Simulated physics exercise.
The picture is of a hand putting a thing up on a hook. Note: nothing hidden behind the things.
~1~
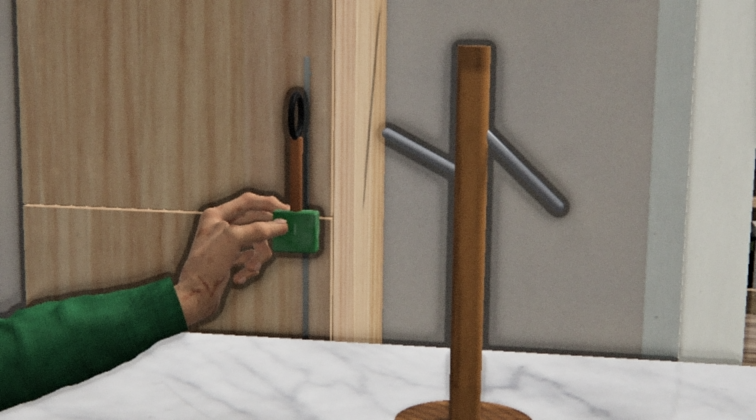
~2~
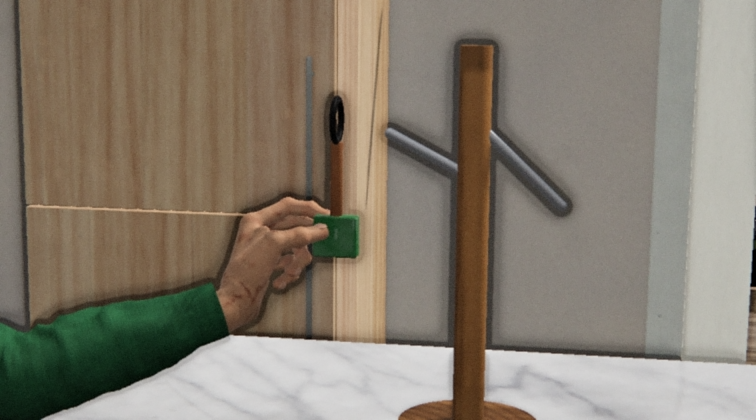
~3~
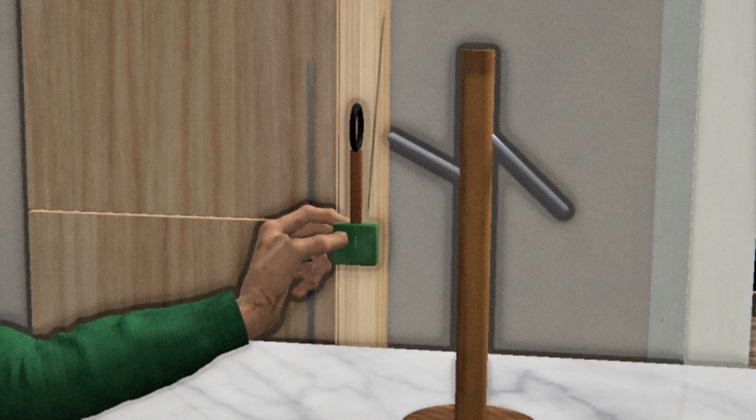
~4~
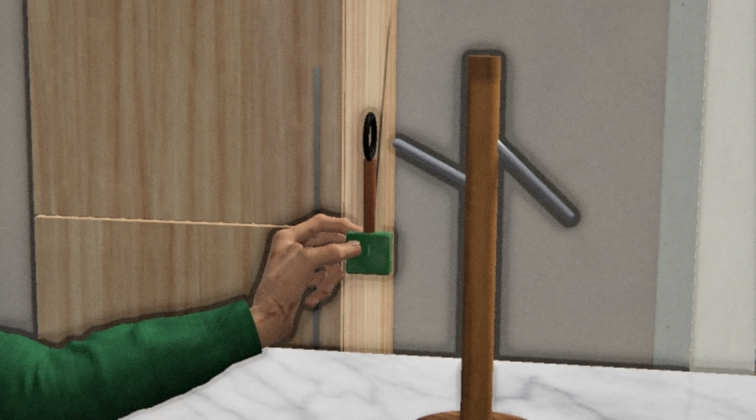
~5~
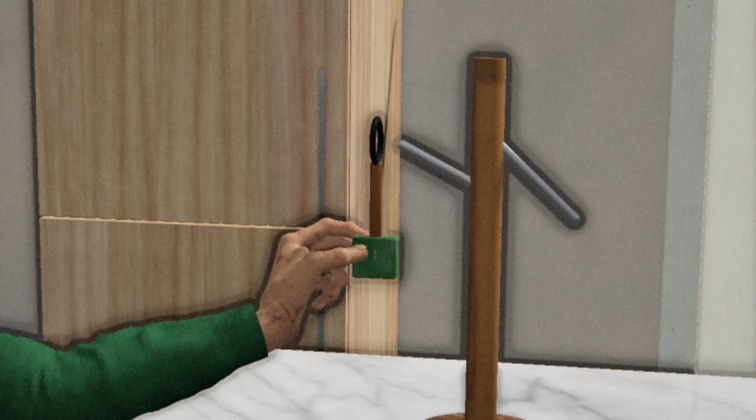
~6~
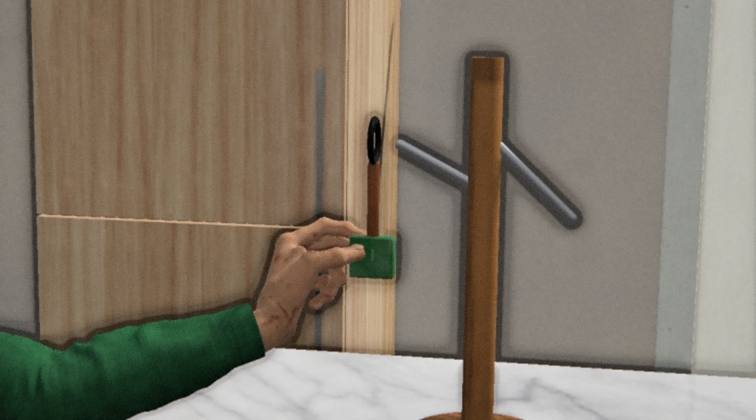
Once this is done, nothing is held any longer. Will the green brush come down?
It ends up fallen.
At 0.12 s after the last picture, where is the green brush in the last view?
Its middle is close to (373, 224).
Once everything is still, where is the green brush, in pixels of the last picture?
(371, 362).
Then, 0.12 s later than the last frame, green brush shifted a little near (373, 224).
Then, 0.22 s later than the last frame, green brush dropping near (372, 335).
When it is over, the green brush falls off, near (371, 363).
